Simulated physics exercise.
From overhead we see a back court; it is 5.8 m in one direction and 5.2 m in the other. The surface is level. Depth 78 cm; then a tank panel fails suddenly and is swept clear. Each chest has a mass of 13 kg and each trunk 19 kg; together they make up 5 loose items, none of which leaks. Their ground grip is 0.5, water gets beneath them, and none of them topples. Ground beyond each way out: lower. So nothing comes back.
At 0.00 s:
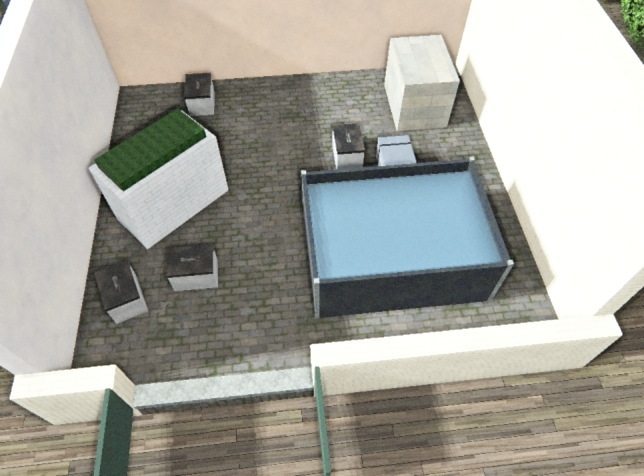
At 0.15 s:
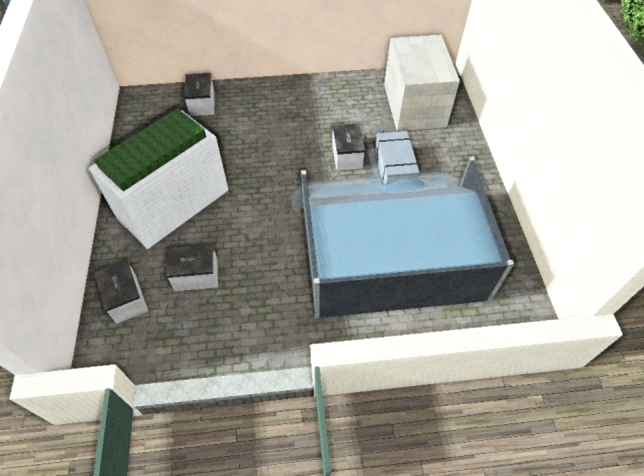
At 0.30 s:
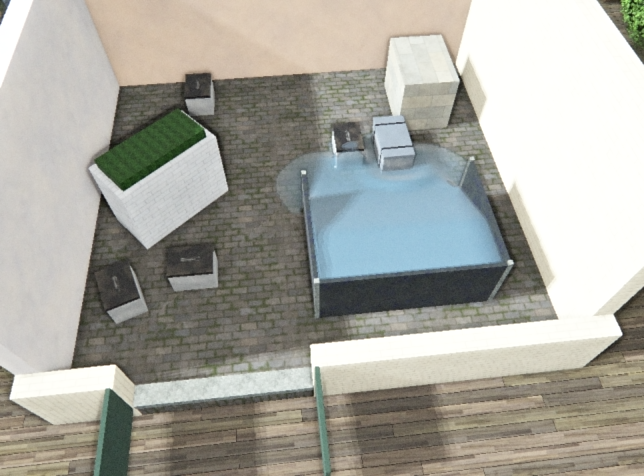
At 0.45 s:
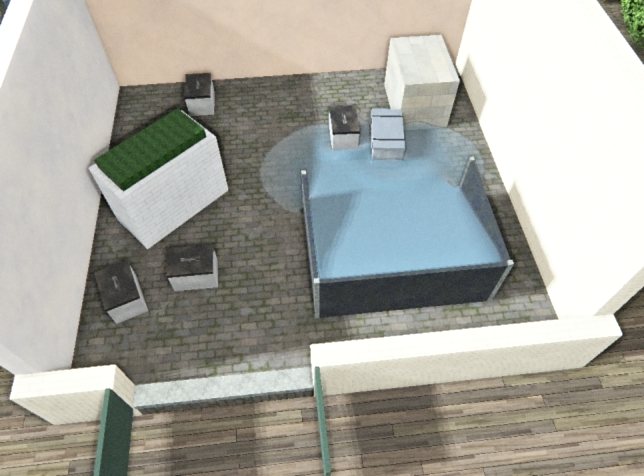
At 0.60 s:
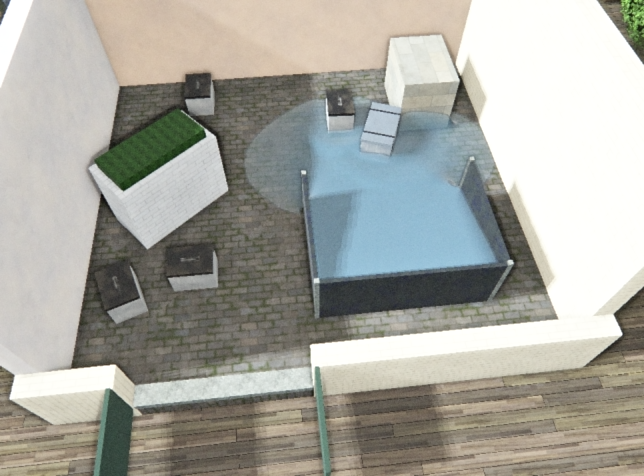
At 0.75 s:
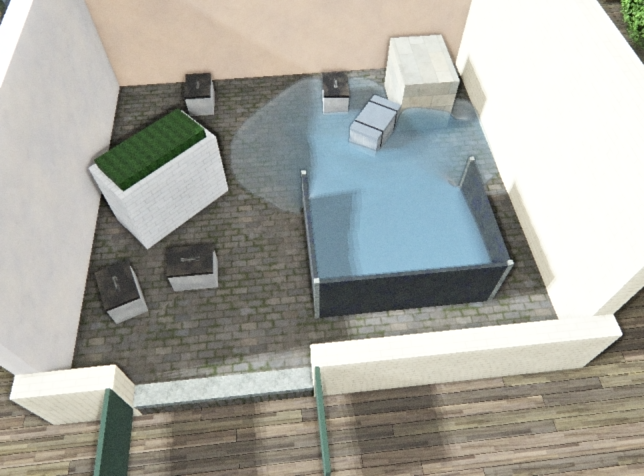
Water spills through the tank's open back side, spreads over paving, and shifts two boxes.
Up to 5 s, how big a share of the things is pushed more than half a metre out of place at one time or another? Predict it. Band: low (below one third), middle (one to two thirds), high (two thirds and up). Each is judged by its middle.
High.
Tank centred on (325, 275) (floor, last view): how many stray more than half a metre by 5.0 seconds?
That would give 4.
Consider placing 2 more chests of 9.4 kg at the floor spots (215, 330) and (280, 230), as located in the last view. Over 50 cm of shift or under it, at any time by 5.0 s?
Listed in order, the answers are inside half a metre followed by inside half a metre.
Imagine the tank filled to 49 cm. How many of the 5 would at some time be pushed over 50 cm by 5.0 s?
You'd get 3 in that case.
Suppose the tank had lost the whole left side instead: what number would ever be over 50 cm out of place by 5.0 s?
The answer would then be 2.
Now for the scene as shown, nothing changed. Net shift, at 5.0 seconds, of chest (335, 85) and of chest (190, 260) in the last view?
In turn: 250 cm, 0 cm.
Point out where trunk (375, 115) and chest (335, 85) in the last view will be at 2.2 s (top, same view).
(329, 74) and (322, 49), roughly.
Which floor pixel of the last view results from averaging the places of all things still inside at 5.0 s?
Around (184, 202).
After 1.1 s 2 of 5 are over 50 cm from their spots; 2 afloat.
After 2.2 s 3 of 5 are over 50 cm from their spots; 3 afloat.
After 3.5 s 3 of 5 are over 50 cm from their spots; 3 afloat.
After 5.0 s 4 of 5 are over 50 cm from their spots, and 4 have been at some point; 3 afloat.
